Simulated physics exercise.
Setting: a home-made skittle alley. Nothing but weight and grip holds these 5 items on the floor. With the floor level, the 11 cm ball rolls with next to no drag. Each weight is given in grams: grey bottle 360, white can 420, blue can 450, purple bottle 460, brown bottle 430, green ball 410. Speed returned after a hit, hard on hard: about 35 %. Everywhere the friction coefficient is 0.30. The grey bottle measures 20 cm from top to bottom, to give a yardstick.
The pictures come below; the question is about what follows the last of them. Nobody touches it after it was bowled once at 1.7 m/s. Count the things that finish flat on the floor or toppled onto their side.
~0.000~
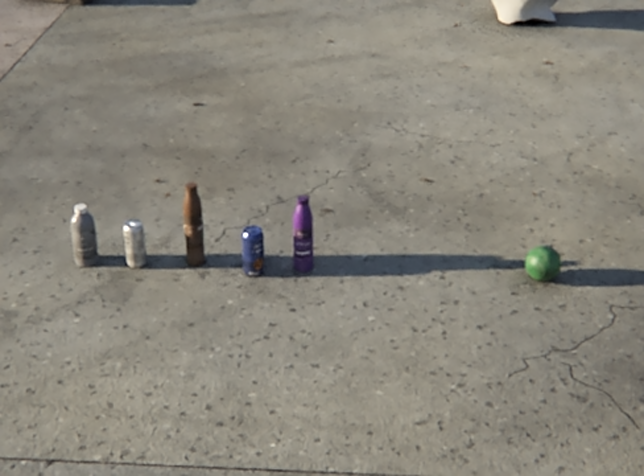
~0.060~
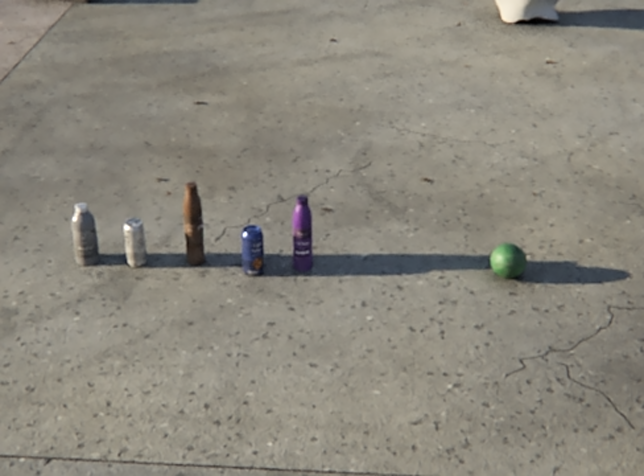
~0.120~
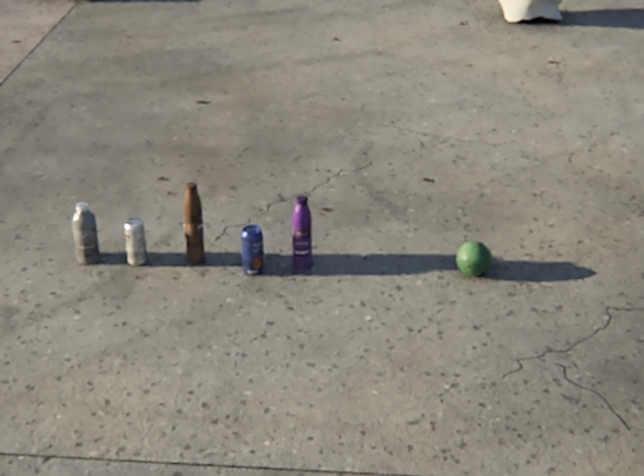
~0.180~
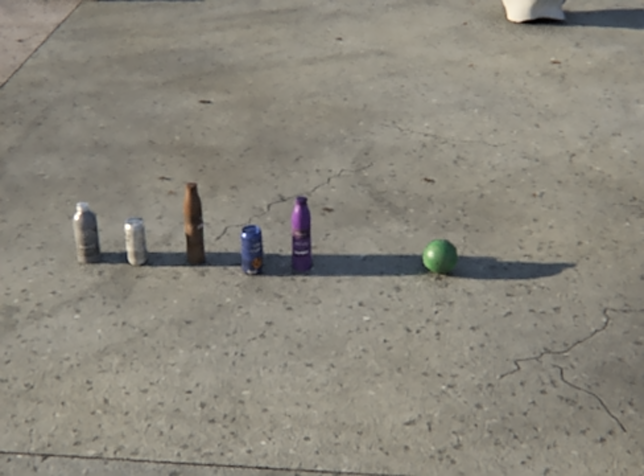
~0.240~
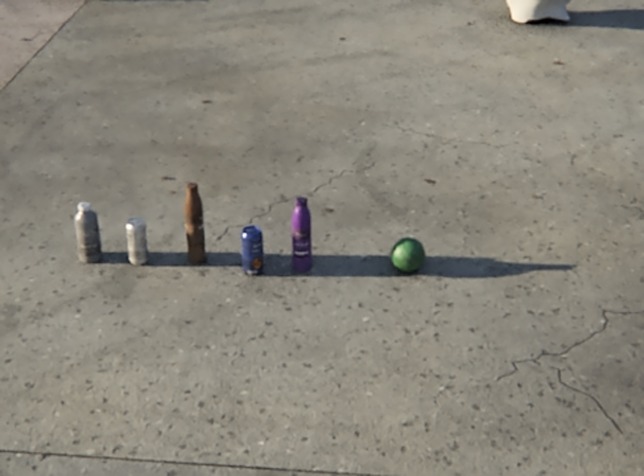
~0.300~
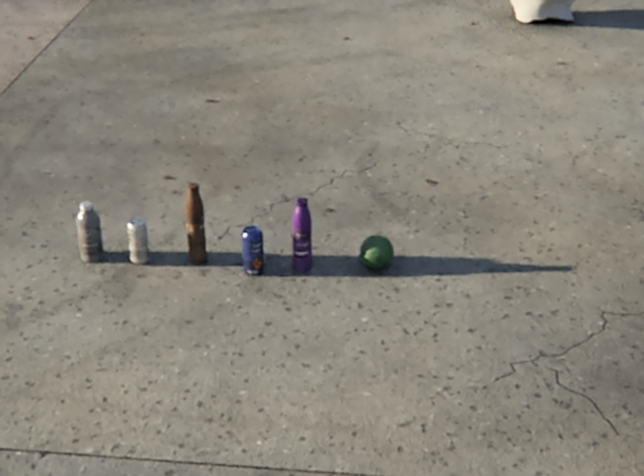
The count is one.
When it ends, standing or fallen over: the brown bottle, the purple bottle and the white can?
Final state - brown bottle: Remains on its base; purple bottle: Goes over; white can: Remains on its base.
After 0.70 s, ball has run 98 cm; green ball near (249, 218); purple bottle leaning 23°; blue can leaning 3°.
After 1.20 s, ball has run 149 cm; green ball near (136, 176); purple bottle on its side.
After 1.90 s, green ball near (4, 128); purple bottle on its side.
After 2.60 s, purple bottle on its side.
By the end (3.0 s), tipped over on the floor, purple bottle; the other 4 in place, give or take 8 cm. Seen from the same camera at the end, grey bottle near (90, 231), white can near (139, 241).
